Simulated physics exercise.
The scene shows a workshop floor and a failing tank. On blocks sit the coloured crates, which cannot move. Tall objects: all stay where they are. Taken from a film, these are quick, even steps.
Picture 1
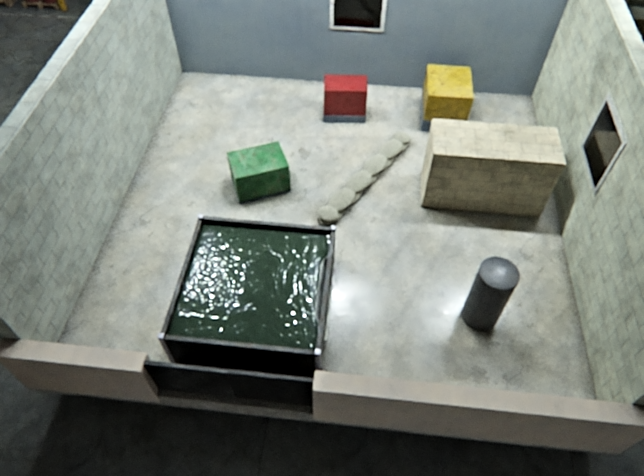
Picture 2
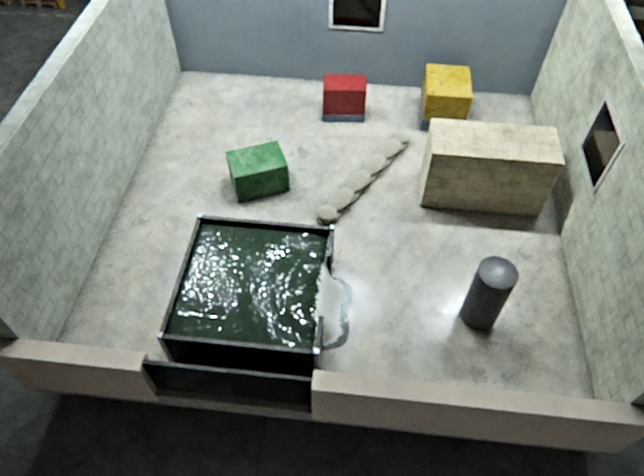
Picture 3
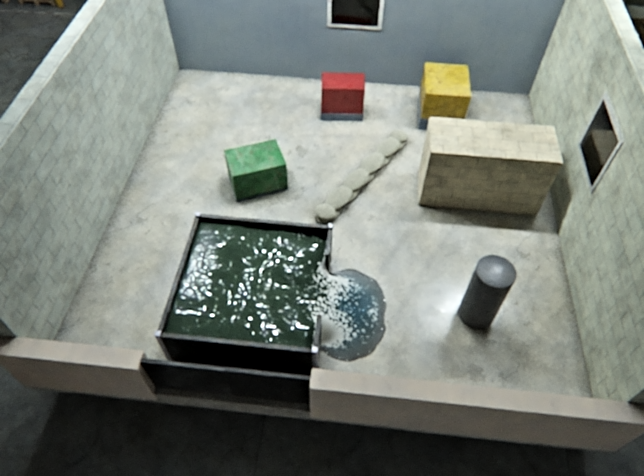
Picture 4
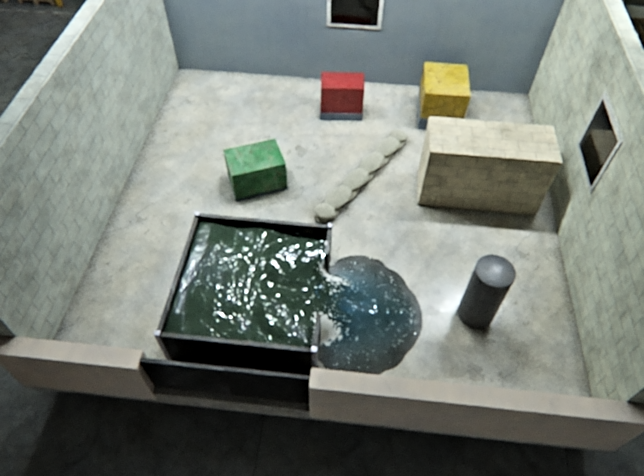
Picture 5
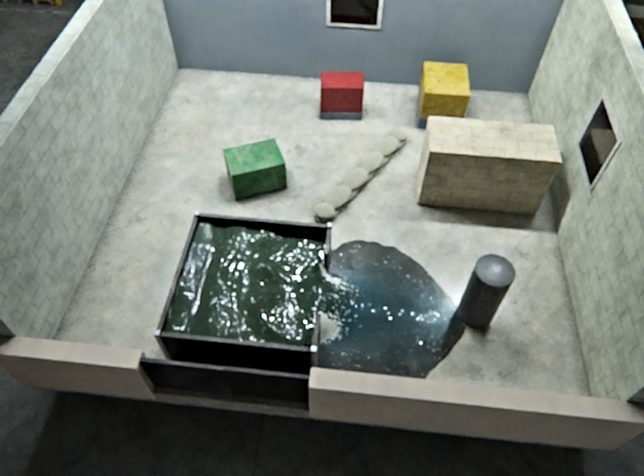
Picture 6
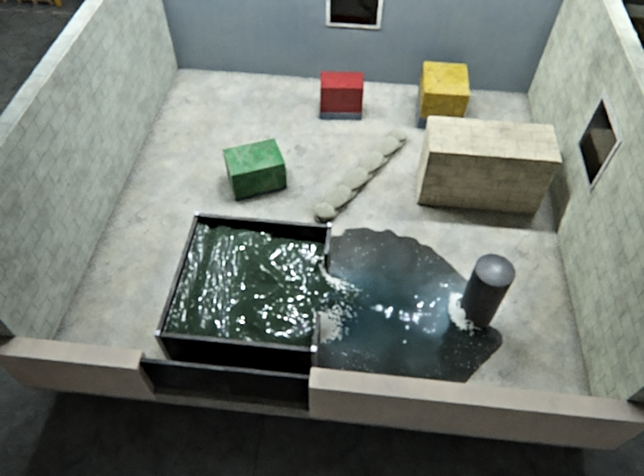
Dark water pouring from the right side of a square tank, spreading across a pale workshop floor and around a grey cylinder.
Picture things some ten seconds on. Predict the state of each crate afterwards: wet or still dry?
The yellow crate remains clear of the water all along; the red crate remains clear of the water all along; the green crate doesn't remain clear of the water all along.
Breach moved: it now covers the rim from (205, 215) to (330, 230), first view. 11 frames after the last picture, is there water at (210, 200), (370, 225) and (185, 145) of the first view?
Obs. 1: Sodden; obs. 2: Sodden; obs. 3: Sodden.
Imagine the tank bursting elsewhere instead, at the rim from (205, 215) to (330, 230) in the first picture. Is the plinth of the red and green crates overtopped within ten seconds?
Then: Red crate is soaked; green crate is soaked.
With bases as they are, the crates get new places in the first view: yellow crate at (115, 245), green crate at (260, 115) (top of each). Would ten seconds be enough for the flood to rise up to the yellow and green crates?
Summary - yellow: Untouched, green: Untouched.
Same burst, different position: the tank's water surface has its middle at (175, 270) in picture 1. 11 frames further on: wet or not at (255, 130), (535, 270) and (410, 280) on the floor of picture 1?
As listed: Free of water, flooded, wet.
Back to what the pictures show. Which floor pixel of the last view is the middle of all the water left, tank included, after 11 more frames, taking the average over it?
About (358, 309).
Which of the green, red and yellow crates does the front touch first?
Note: The yellow crate is first.
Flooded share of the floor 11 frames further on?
About 25 per cent.
A moment on, water covers 25 % of the floor; the yellow crate not reached, the red crate not reached, the green crate not reached.
Next, water covers 25 % of the floor; the yellow crate not reached, the red crate not reached, the green crate not reached.
Then, water covers 35 % of the floor; the yellow crate not reached, the red crate not reached, the green crate not reached.
Later, water covers 50 % of the floor; the yellow crate water round its plinth, the red crate water round its plinth, the green crate water round its plinth.
In the end, water covers 75 % of the floor; the yellow crate stayed above the water, the red crate stayed above the water, the green crate was topped.
